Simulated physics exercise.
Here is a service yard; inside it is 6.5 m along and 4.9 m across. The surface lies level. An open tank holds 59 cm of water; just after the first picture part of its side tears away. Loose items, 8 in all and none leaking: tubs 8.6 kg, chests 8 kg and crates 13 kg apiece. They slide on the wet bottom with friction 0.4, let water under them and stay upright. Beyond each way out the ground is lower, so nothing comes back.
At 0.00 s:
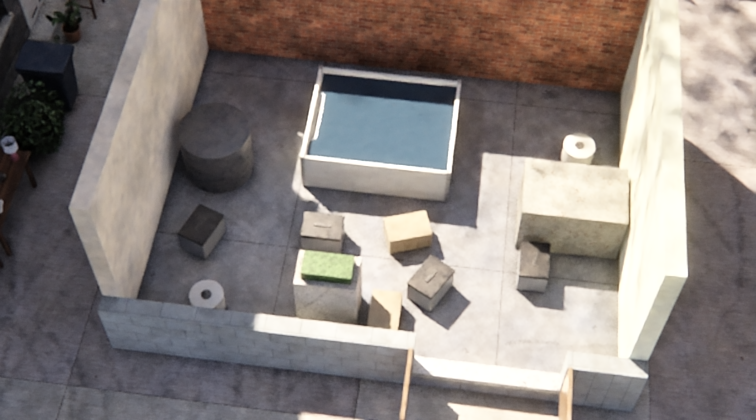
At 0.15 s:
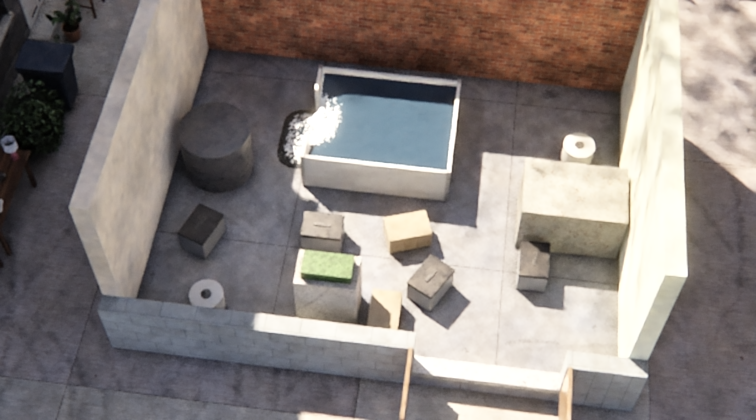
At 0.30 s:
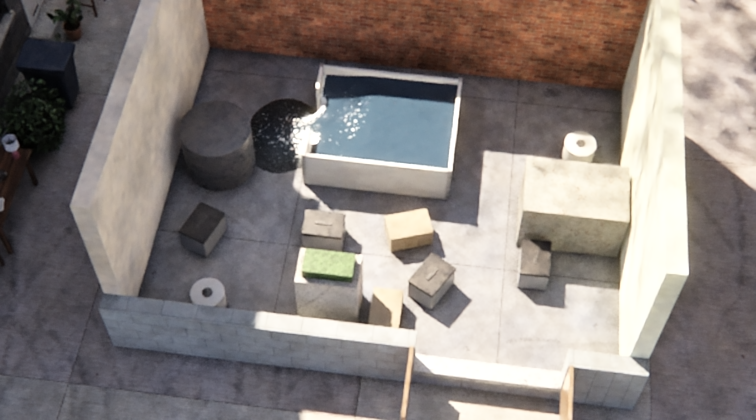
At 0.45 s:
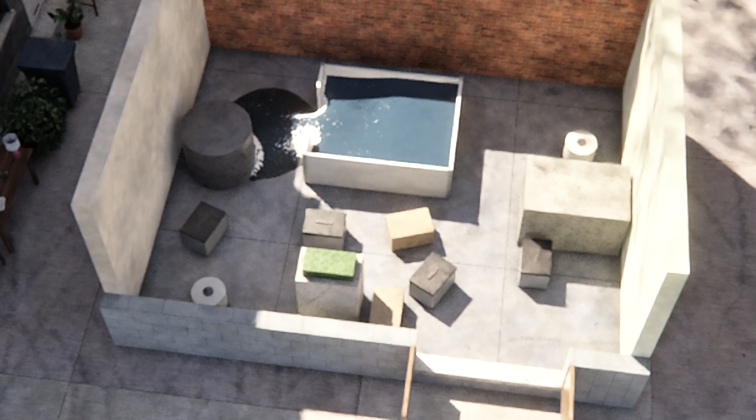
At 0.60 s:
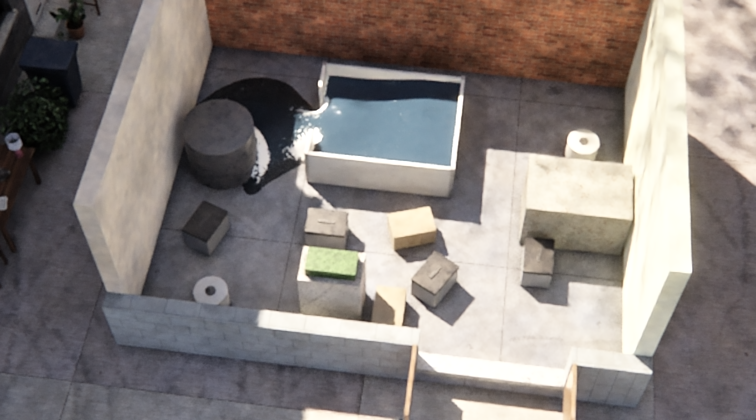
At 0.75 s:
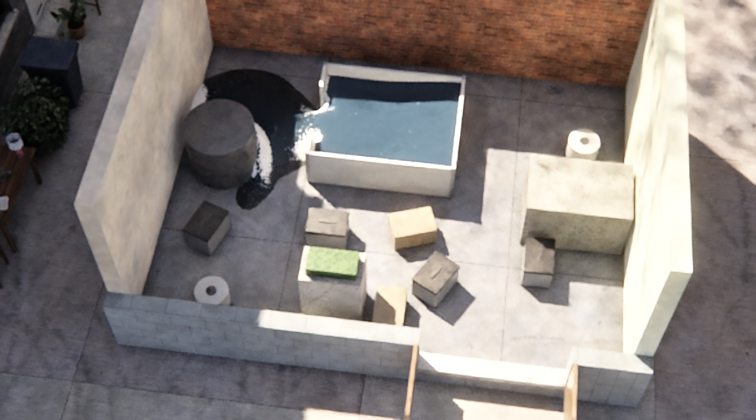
At the start, an open tank full of water sits by a brick wall in a walled yard scattered with boxes. Water then bursts from its left side and spreads as a dark pool toward the round grey block, curling around it and reaching forward, while the boxes stay in place.
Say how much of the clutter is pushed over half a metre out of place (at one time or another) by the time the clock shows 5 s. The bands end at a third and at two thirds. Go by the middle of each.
That comes to under a third.
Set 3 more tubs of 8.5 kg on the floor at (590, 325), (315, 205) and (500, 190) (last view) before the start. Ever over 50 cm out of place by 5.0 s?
In that order: Under, under, under.
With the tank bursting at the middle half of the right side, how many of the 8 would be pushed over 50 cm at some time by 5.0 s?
In that case 1 of them.
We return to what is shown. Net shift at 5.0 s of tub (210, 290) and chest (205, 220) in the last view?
In that order: 20 cm, 100 cm.
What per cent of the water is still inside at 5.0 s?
Some 100 per cent remains.
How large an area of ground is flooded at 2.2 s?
About 13 m2.
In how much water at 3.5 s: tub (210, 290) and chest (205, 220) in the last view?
About 11 and 5 cm.
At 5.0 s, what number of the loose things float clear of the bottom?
I count 2.
After 1.1 s 0 of 8 are over 50 cm from their spots; 0 afloat.
After 2.2 s 0 of 8 are over 50 cm from their spots; 0 afloat.
After 3.5 s 1 of 8 are over 50 cm from their spots; 2 afloat.
After 5.0 s 1 of 8 are over 50 cm from their spots, and 1 have been at some point; 2 afloat.
